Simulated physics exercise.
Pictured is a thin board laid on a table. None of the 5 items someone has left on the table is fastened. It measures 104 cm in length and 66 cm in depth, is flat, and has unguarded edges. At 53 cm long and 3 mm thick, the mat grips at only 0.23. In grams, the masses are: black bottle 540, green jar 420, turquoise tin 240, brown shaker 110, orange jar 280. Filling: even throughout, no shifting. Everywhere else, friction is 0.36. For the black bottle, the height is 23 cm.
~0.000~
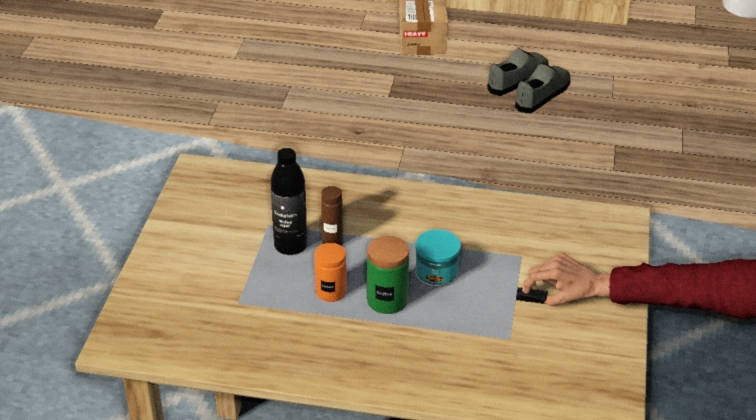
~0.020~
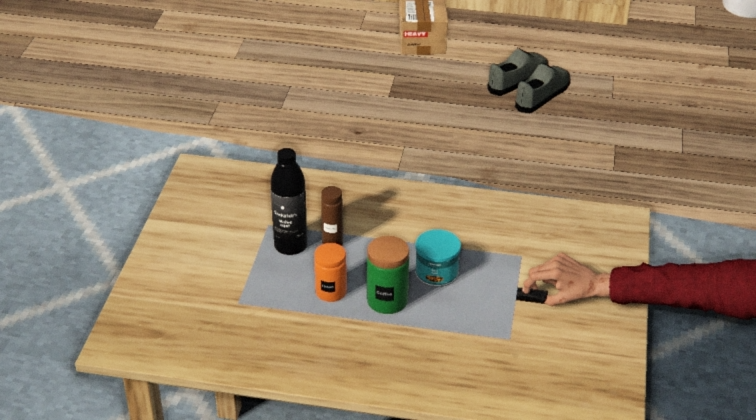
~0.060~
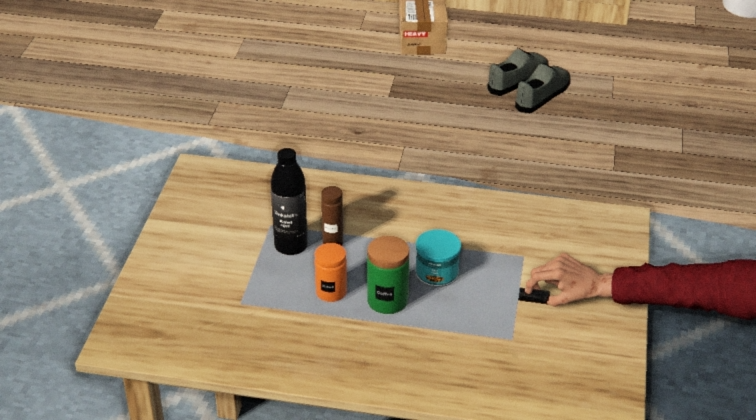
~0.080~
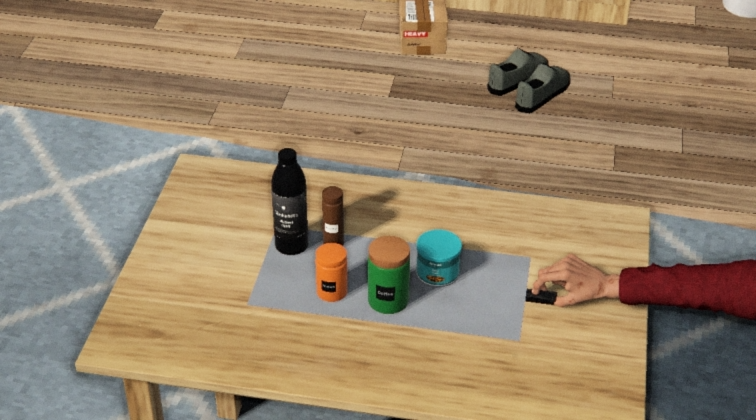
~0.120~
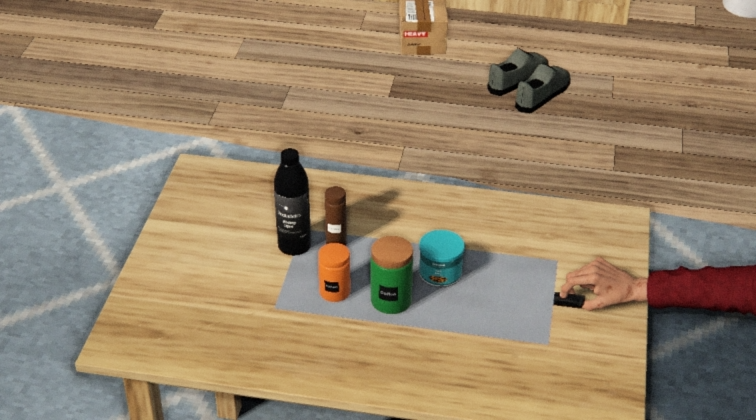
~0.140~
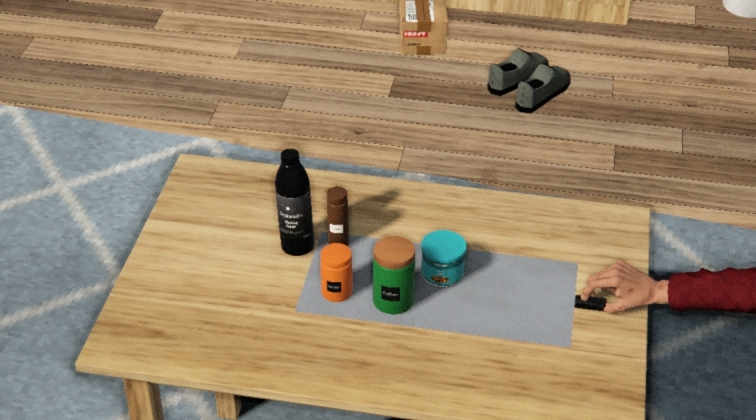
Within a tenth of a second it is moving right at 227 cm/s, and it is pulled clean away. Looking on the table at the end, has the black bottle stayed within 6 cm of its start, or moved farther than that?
Unmoved, near enough.
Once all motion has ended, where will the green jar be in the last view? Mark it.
About (432, 281).
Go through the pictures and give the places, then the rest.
In the first picture, 0 cm of pull; black bottle (289, 200); green jar (388, 275).
In the second picture, 0 cm of pull; brown shaker (332, 218); orange jar (331, 273).
In the third picture, 0 cm of pull; green jar (388, 275); turquoise tin (438, 258).
In the fourth picture, 2 cm of pull; brown shaker (333, 218); orange jar (332, 272).
In the fifth picture, 7 cm of pull; green jar (392, 275); turquoise tin (441, 259).
In the sixth picture, 11 cm of pull; black bottle (294, 201); brown shaker (338, 218).
Around 0.24 s, 34 cm of pull; black bottle at 4° to upright near (301, 202); orange jar at 5° to upright; brown shaker at 5° to upright.
Around 0.34 s, 57 cm of pull; black bottle shifted 2 cm near (299, 202); orange jar at 16° to upright; brown shaker at 15° to upright.
Around 0.44 s, 79 cm of pull; brown shaker at 22° to upright; turquoise tin shifted 12 cm; orange jar at 8° to upright.
Around 0.64 s, 110 cm of pull; black bottle shifted 2 cm near (297, 202); brown shaker at 65° to upright; turquoise tin shifted 12 cm.
Finally (1.1 s), on their side or leaning hard on the table, brown shaker; not toppled but over 6 cm from the start, green jar and turquoise tin; the other 2 still in place (within 6 cm). Final places as that camera would see them, black bottle near (298, 203).
